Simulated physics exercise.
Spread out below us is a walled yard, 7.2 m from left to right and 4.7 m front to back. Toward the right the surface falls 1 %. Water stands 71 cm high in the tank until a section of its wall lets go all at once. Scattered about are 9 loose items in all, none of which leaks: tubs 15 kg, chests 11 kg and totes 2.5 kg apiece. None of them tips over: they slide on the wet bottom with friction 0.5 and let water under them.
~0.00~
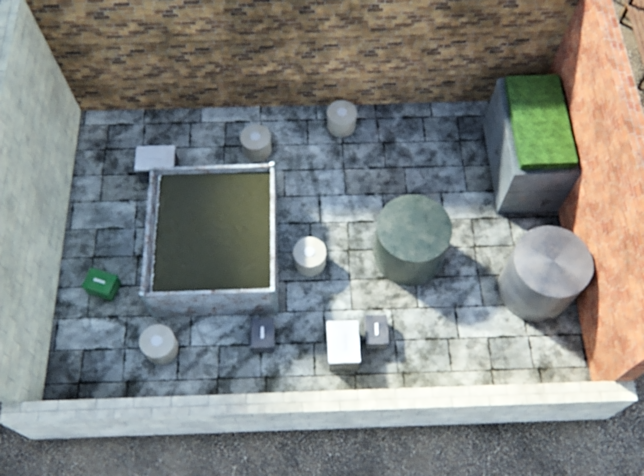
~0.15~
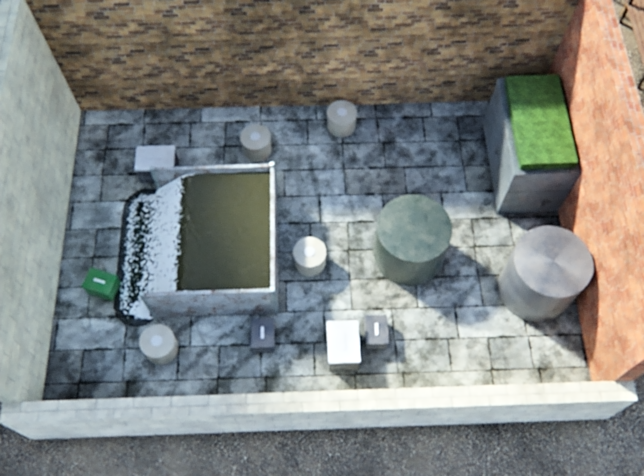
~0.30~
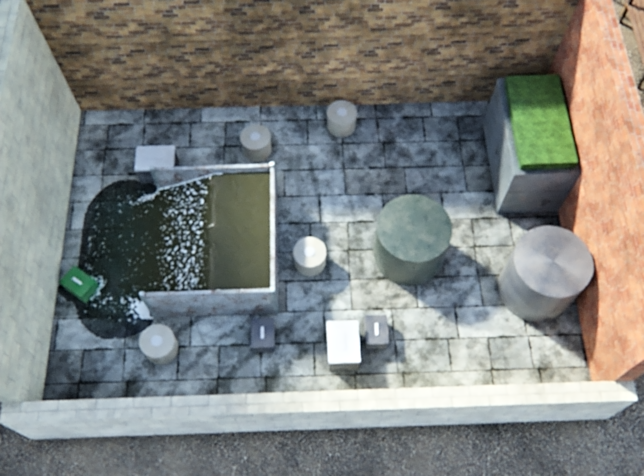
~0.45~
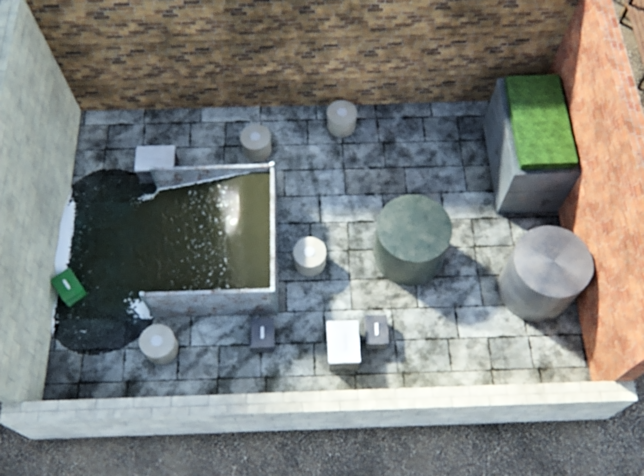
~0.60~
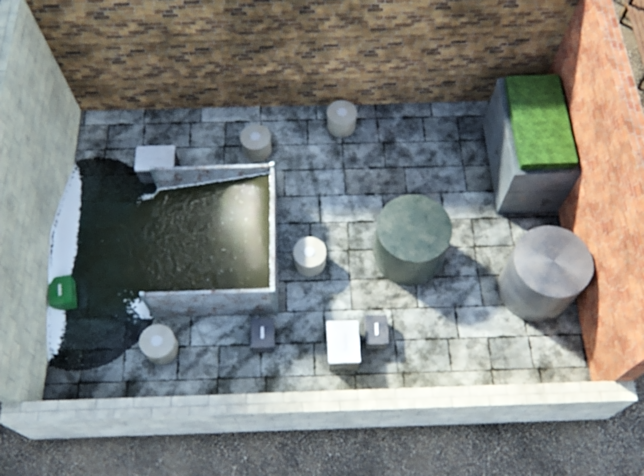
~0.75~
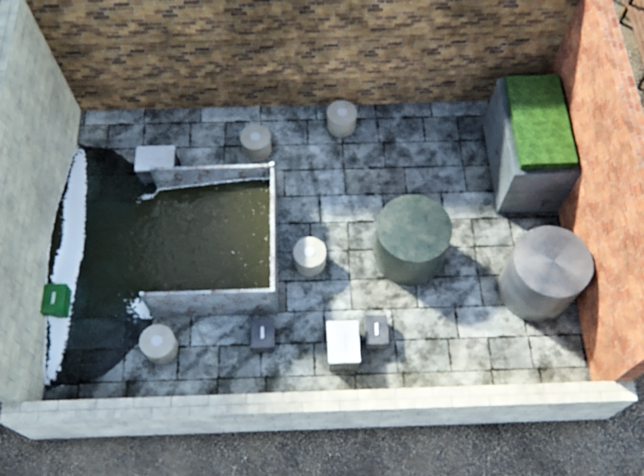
In a walled yard, water pours from a tank's left side and shifts a green box.
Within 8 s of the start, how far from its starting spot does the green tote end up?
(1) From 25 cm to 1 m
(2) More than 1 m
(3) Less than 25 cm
The answer is 2.
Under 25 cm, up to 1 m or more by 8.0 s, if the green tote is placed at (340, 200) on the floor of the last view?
Put there, it wanders off a long way.
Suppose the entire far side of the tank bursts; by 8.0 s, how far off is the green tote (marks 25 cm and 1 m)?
Afterwards the green tote is carried a long way.
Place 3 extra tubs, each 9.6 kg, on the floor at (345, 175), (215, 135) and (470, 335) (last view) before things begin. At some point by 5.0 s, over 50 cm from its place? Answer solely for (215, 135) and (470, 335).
As asked, in order: Clear of the mark; clear of the mark.
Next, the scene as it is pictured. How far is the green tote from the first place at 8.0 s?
Distance: Near 500 cm.
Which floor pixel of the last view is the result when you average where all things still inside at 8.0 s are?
Near (421, 263).
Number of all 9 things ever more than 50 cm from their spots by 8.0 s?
By my tally, 8.
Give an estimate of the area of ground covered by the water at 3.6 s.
That flooded area is roughly 25 m2.
After 1.6 s the green tote is near (45, 384), 1.5 m from its start, afloat; 1 afloat.
After 3.6 s the green tote is near (355, 325), 3.5 m from its start, afloat; 2 afloat.
After 5.6 s the green tote is near (467, 239), 5.1 m from its start, afloat; 6 afloat.
After 8.0 s the green tote is near (452, 214), 4.9 m from its start, afloat; 6 afloat.
